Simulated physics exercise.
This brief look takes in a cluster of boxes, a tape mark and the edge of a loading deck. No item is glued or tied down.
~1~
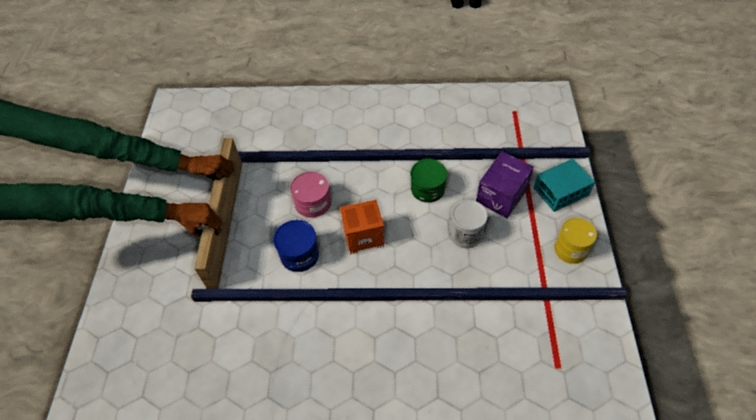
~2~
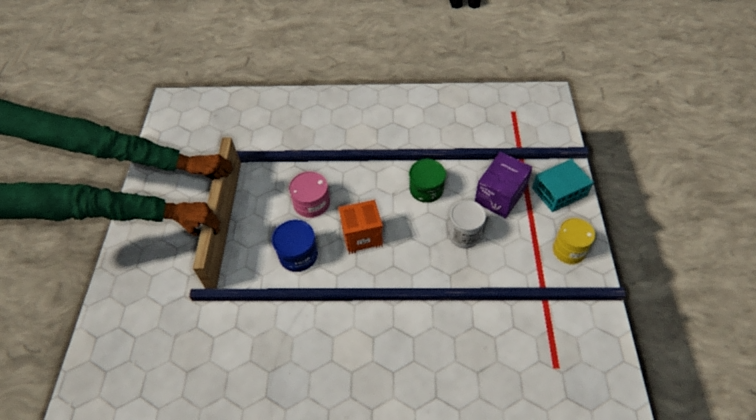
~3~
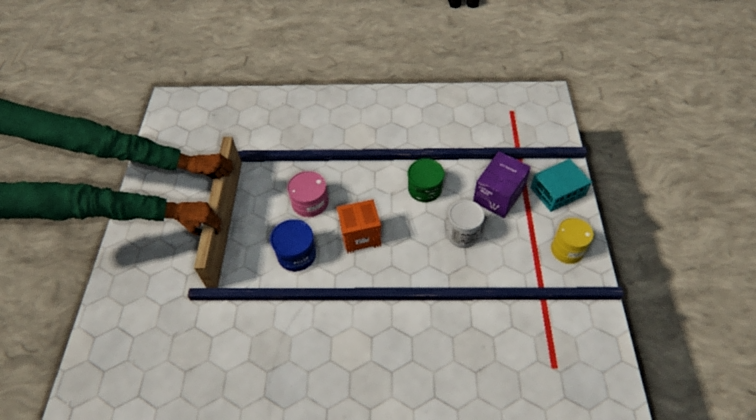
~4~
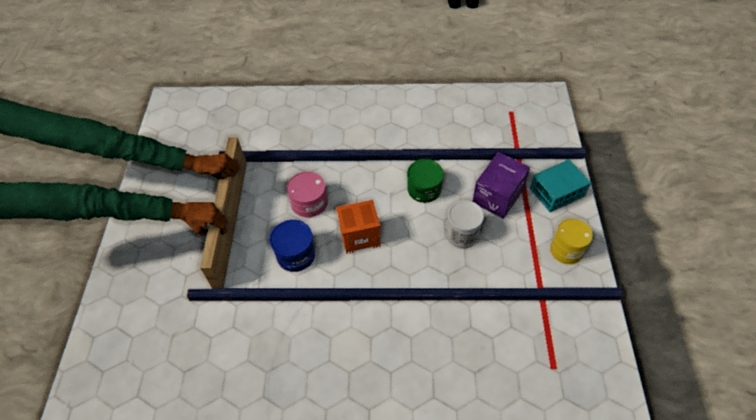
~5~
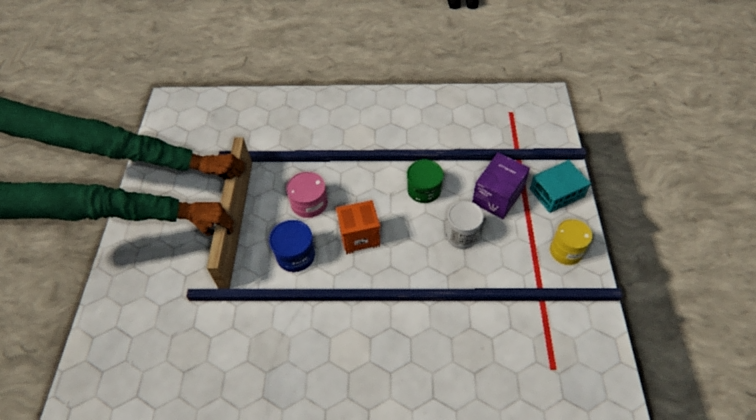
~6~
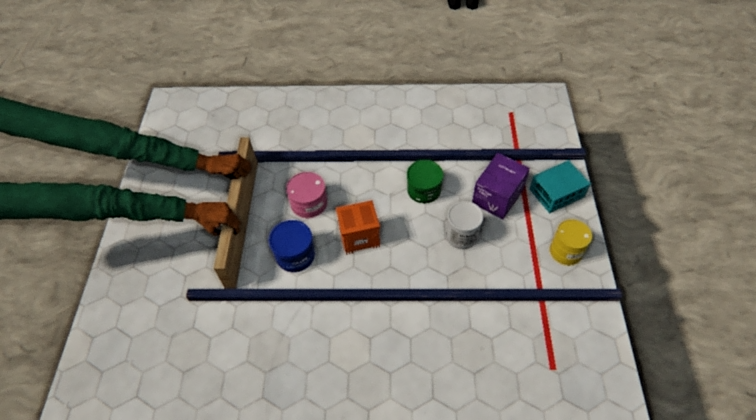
On a pale tiled deck, two green-sleeved arms held a wooden plank upright behind scattered boxes and round containers, then moved it slightly right toward them, while the items near the red line barely shifted.
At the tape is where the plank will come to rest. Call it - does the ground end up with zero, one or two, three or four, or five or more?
The ground ends up with one or two.
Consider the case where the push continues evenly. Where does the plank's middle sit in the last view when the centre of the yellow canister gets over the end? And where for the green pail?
Roughly (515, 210); for the second one, roughly (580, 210).
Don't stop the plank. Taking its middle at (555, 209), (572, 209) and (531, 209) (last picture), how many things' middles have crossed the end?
Respectively, 4, 5 and 2.
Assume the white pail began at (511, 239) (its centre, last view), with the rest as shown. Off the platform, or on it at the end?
Placed like that, it is still there afterwards.
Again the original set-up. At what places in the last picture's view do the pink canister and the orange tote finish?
In the last picture they sit at about (547, 195) and about (570, 221).
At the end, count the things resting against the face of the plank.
That comes to 3.
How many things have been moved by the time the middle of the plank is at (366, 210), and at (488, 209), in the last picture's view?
Tally at point one: 3; at point two: 8.
Early on, none off yet; turquoise crate at rest near (559, 186); yellow canister at rest near (570, 243); purple box at rest near (500, 186).
Finally, the number that fall off is one or two; lost, yellow canister and turquoise crate.
